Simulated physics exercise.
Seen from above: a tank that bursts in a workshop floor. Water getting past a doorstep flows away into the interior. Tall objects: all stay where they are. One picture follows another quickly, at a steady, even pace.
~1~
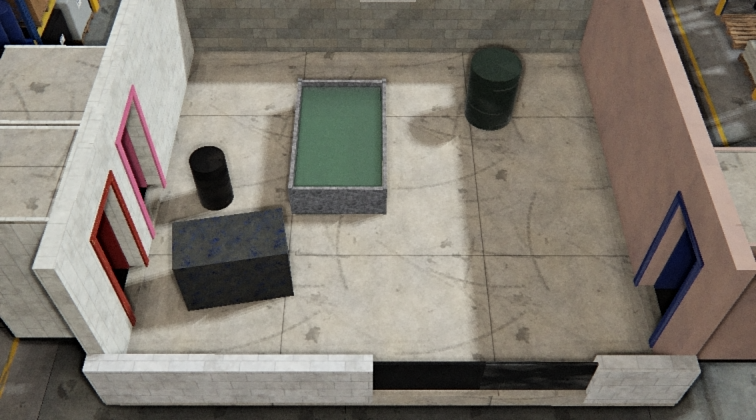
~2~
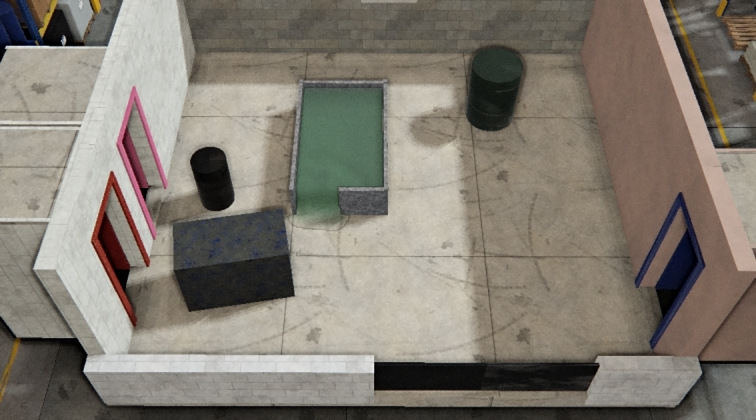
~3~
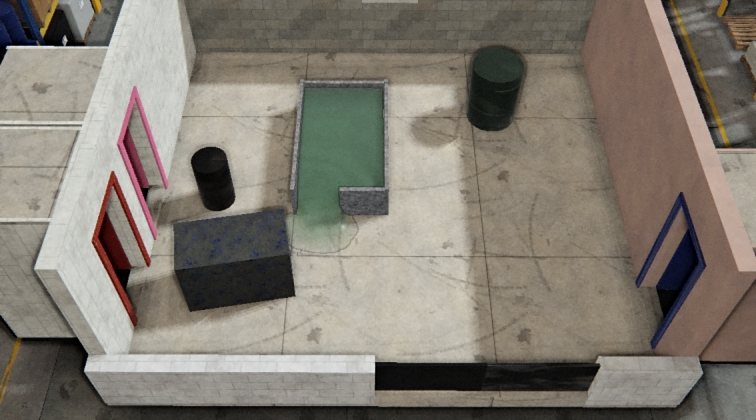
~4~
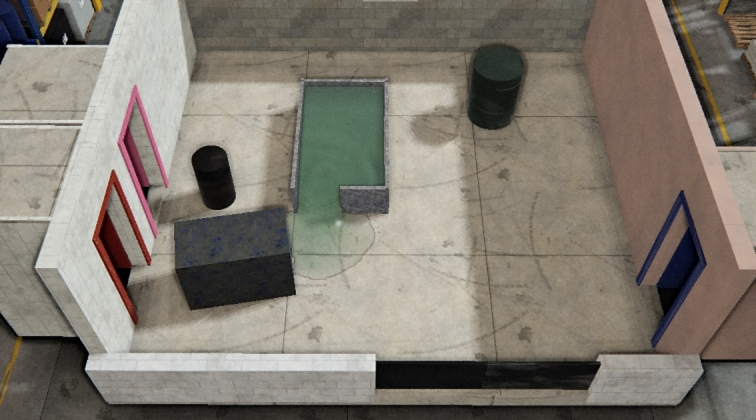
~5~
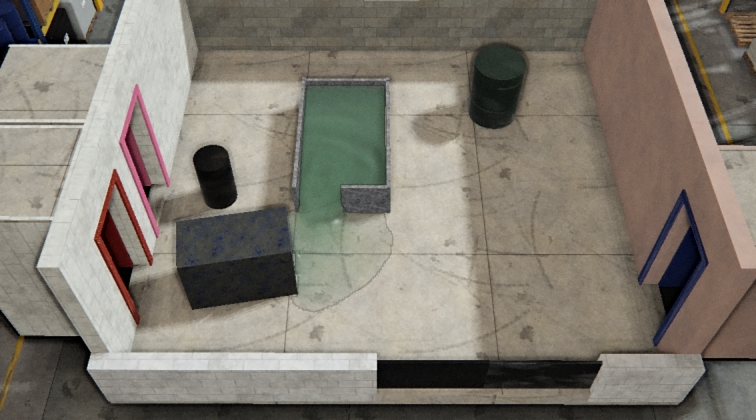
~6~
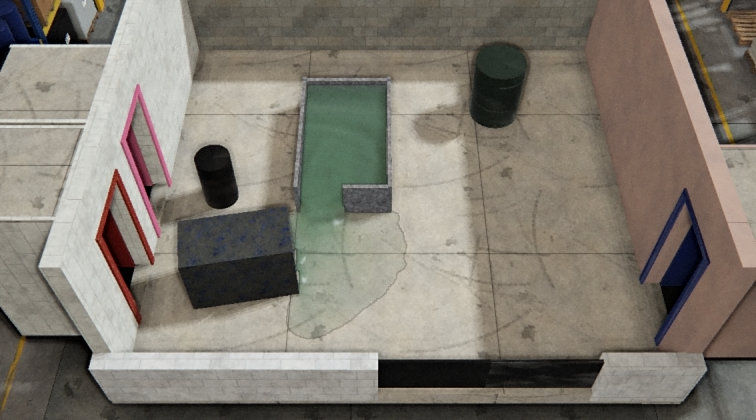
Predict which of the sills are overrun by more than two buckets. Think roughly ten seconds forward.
The blue door is overrun, the red door is overrun, the pink door is not overrun.
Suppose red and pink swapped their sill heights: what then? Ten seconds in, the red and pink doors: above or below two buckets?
Looking at both, red receives less, and pink receives more.
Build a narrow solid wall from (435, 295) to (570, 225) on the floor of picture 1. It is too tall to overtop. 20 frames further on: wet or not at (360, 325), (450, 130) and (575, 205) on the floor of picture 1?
Taking the points in order - wetted, unwetted, unwetted.
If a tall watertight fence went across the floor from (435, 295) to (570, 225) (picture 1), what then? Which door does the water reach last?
I'd go with the one in blue.
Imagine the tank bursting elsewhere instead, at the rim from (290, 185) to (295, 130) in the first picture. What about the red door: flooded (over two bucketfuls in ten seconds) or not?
Note: Red door crosses the line.
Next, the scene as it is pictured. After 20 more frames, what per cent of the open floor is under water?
Roughly 35 percent, I reckon.
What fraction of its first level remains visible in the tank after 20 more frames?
My reading is 50 %.
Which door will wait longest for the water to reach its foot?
That's the blue one.
A moment on, water covers 15 % of the floor; the blue door not reached, the red door not reached, the pink door not reached.
Next, water covers 20 % of the floor; the blue door not reached, the red door under two buckets in, the pink door wet at the sill, nothing in.
Then, water covers 35 % of the floor; the blue door wet at the sill, nothing in, the red door under two buckets in, the pink door under two buckets in.
Later, water covers 50 % of the floor; the blue door over two buckets in, the red door over two buckets in, the pink door under two buckets in.
In the end, water covers 80 % of the floor; the blue door far over two buckets in, the red door over two buckets in, the pink door under two buckets in.
